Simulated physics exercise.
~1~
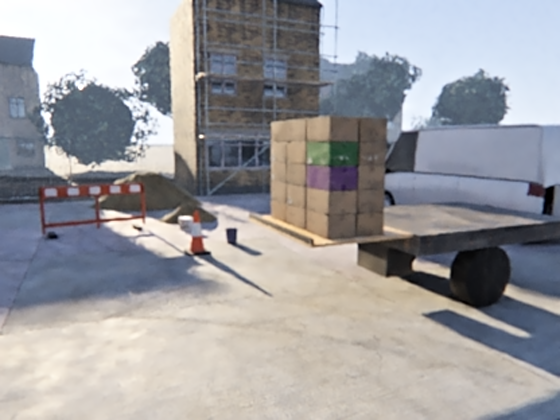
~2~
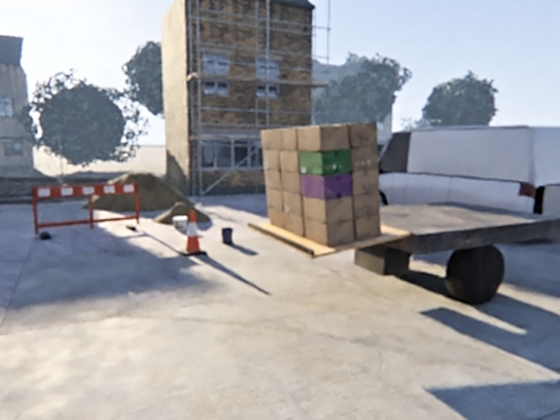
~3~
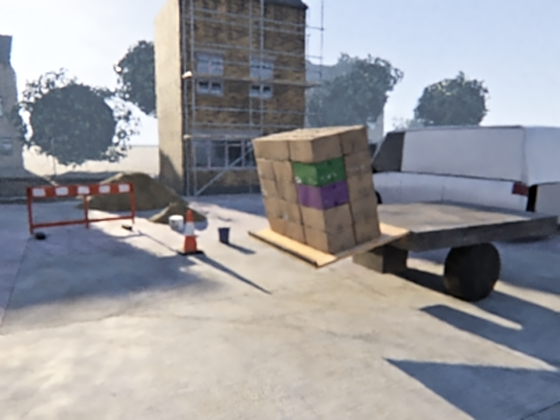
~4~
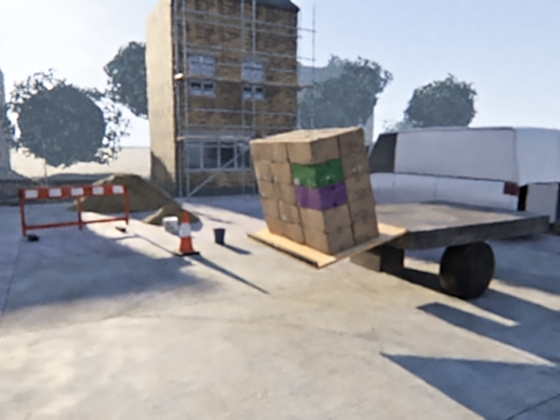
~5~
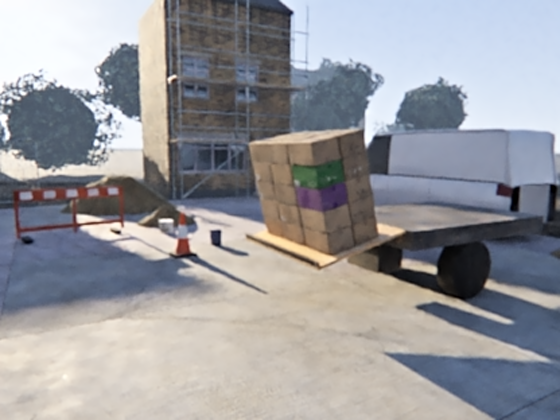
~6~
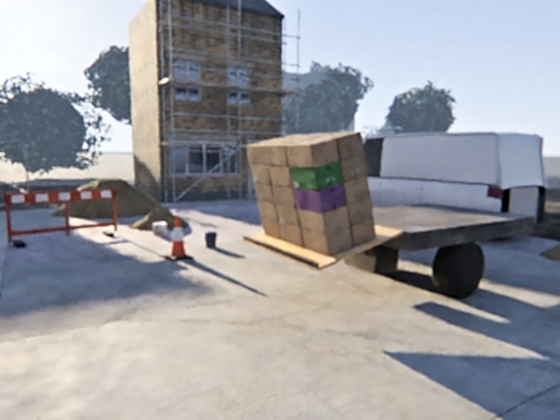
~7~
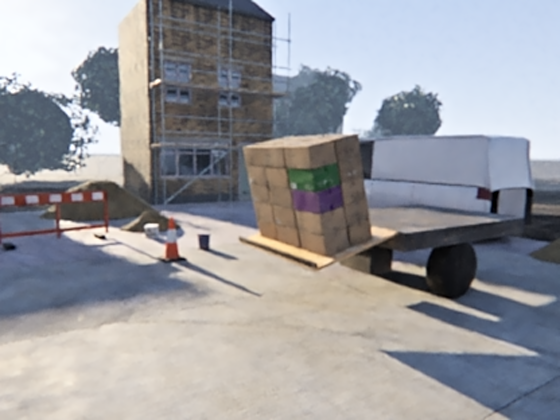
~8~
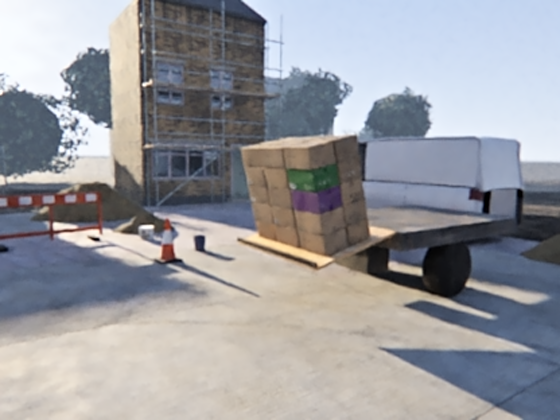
Stacked cartons, one green and one purple, tilting with a flap behind a flatbed on a building site, then holding without falling.
